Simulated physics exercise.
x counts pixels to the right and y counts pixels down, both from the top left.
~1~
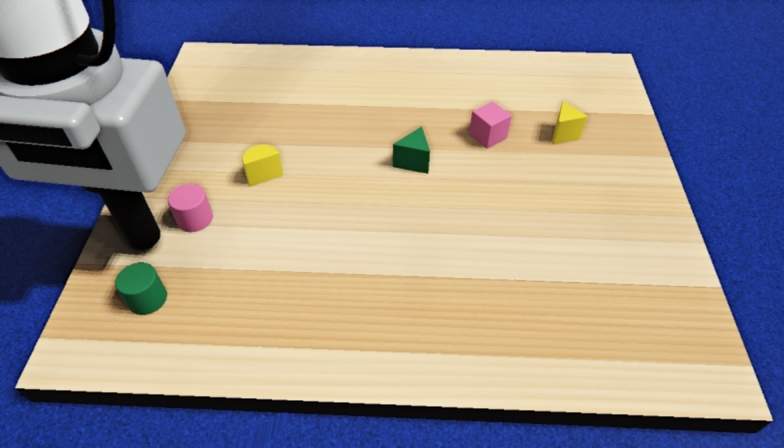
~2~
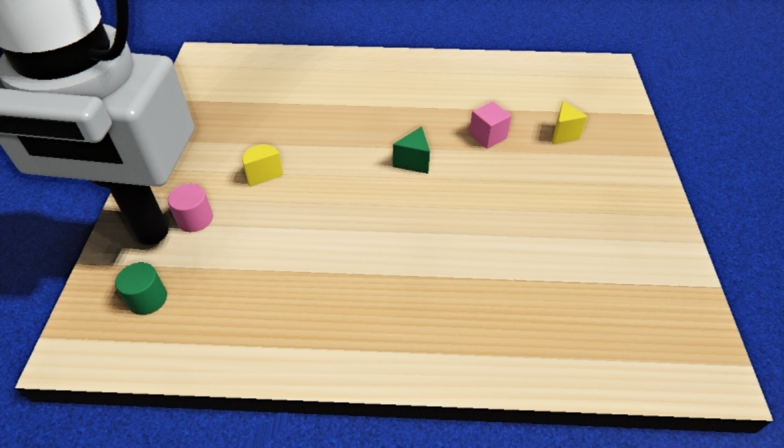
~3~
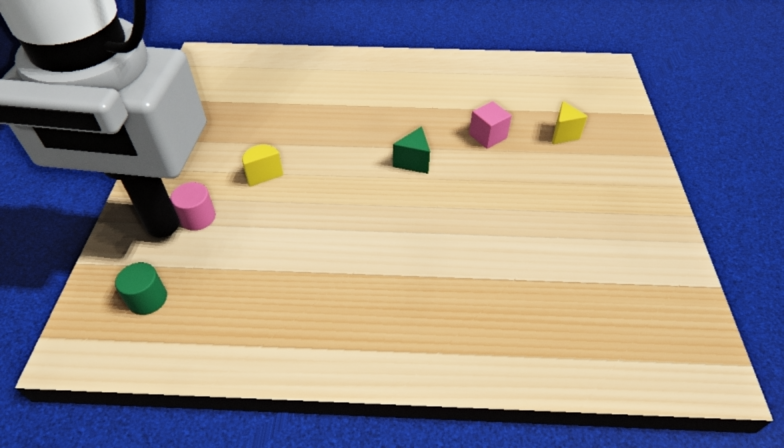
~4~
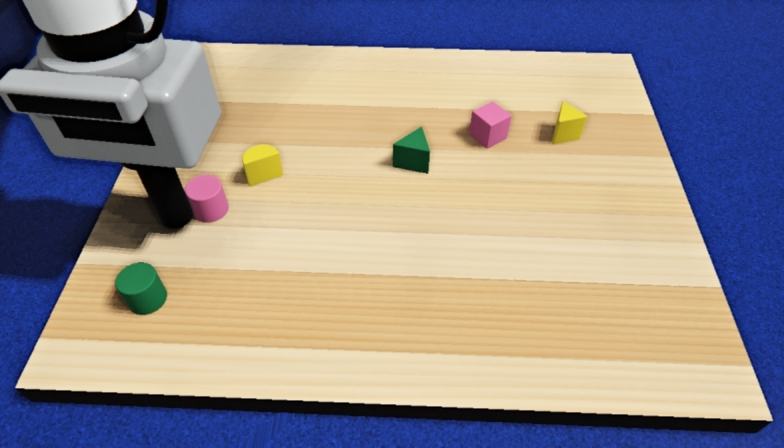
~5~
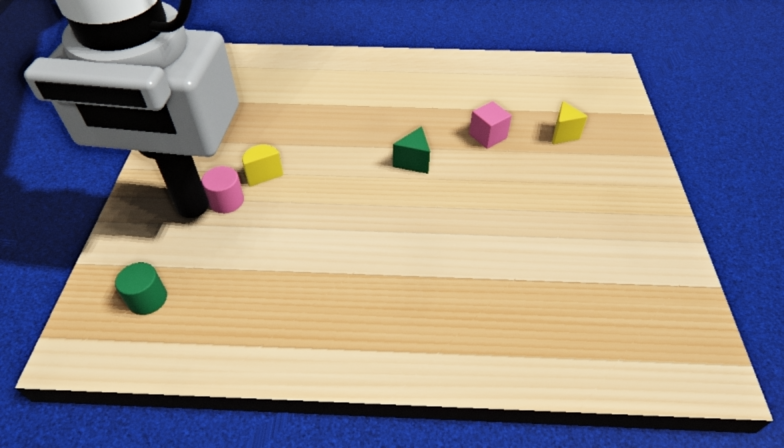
A robot arm pushes the pink cylinder up and right toward the yellow block.
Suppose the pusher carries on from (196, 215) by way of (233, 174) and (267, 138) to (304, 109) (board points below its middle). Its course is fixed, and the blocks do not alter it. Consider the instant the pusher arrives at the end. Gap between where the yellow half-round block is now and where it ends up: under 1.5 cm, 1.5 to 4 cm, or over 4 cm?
By the end of the path, it will have gone between 1.5 and 4 cm.
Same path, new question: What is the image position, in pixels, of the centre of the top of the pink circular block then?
That would be at about pixel (253, 161).
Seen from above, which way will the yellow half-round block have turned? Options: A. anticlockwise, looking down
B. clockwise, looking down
Option A.
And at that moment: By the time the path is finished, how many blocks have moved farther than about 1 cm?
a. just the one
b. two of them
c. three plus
(b)
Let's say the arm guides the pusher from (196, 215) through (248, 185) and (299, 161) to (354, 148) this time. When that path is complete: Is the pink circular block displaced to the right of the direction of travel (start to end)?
It seems so.
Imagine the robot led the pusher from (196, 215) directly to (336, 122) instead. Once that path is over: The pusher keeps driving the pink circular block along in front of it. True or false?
False.
What follows on the original path. One third of the way, pusher (231, 167); pink circular block (253, 161); yellow half-round block (279, 148), turned 65° anticlockwise.
Two thirds of the way, pusher (266, 130); pink circular block (253, 161); yellow half-round block (279, 148), turned 65° anticlockwise.
At the end, pusher (303, 102); pink circular block (253, 161); yellow half-round block (279, 148), turned 65° anticlockwise.
